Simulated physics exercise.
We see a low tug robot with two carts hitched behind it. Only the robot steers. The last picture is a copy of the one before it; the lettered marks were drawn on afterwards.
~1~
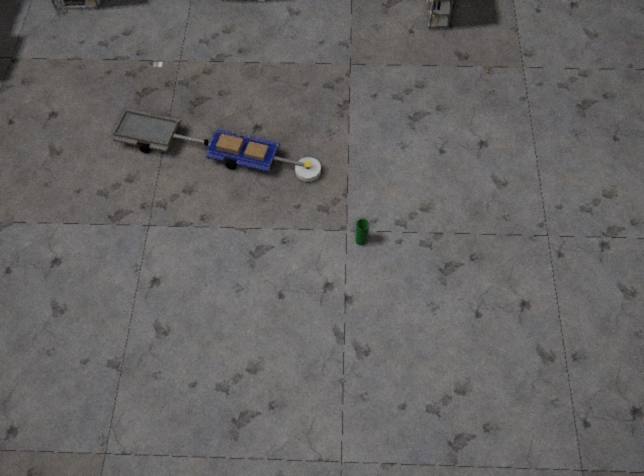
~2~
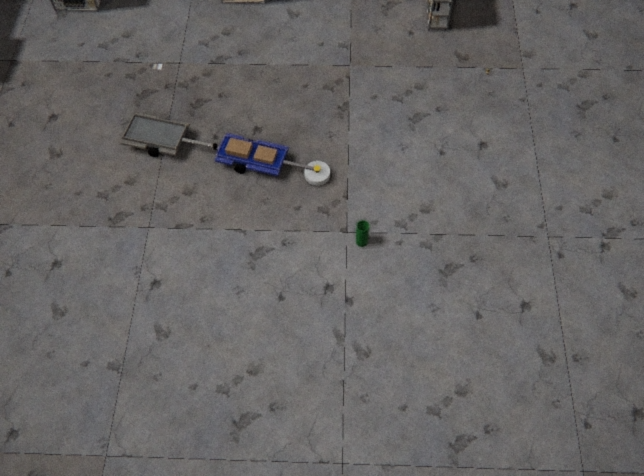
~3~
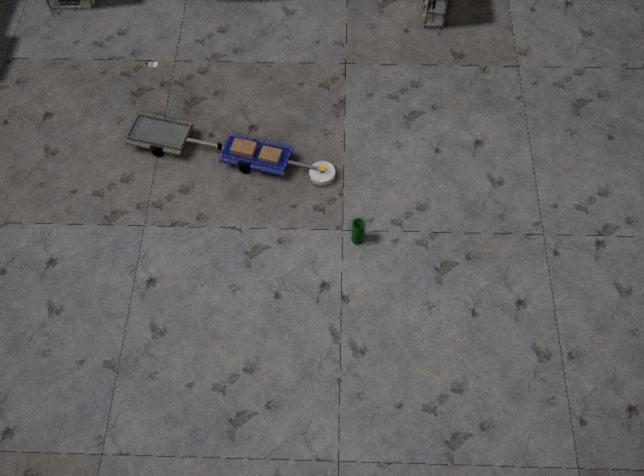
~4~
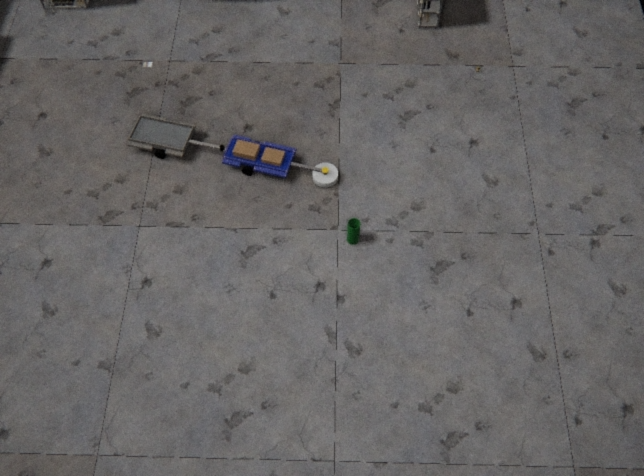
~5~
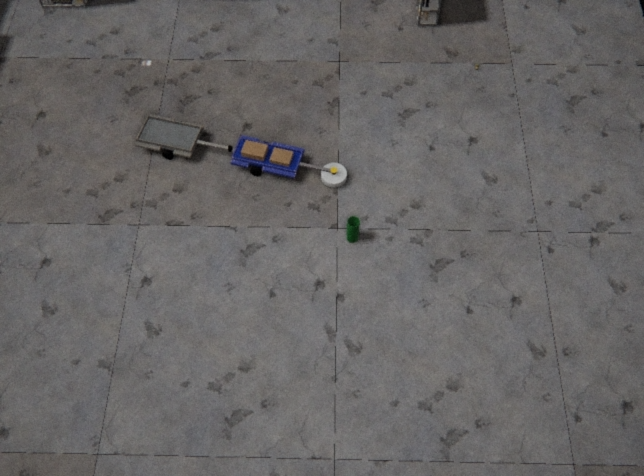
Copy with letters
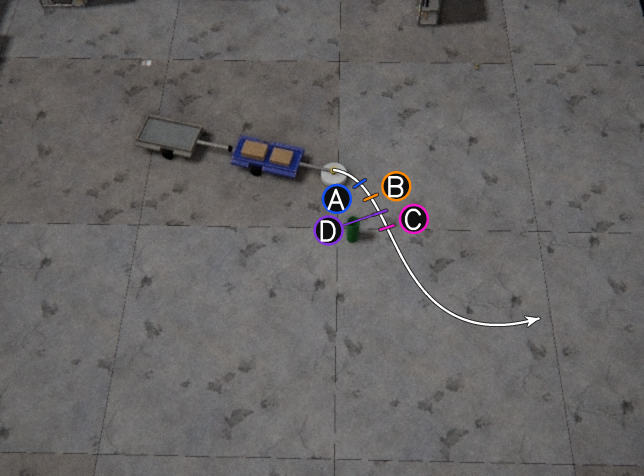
A small round white robot moves slowly to the right across a grey tiled floor, pulling a blue cart carrying two brown boxes and an empty grey cart behind it, while a green post stands below and to the right.
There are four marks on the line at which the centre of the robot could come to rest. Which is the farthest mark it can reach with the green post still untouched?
Mark C.
On the marked copy, A at (360, 183); B at (371, 197); C at (387, 228); D at (380, 213); the route from (334, 170) via (409, 270) to (539, 318).
Taking C. A third of the way, robot (359, 188), last cart (197, 140).
Two thirds of the way, robot (376, 210), last cart (222, 145).
When it is over, robot (387, 231), last cart (243, 149); nothing has been touched.
As for the rest, A is safe but short; B is safe but short; D is safe but short.
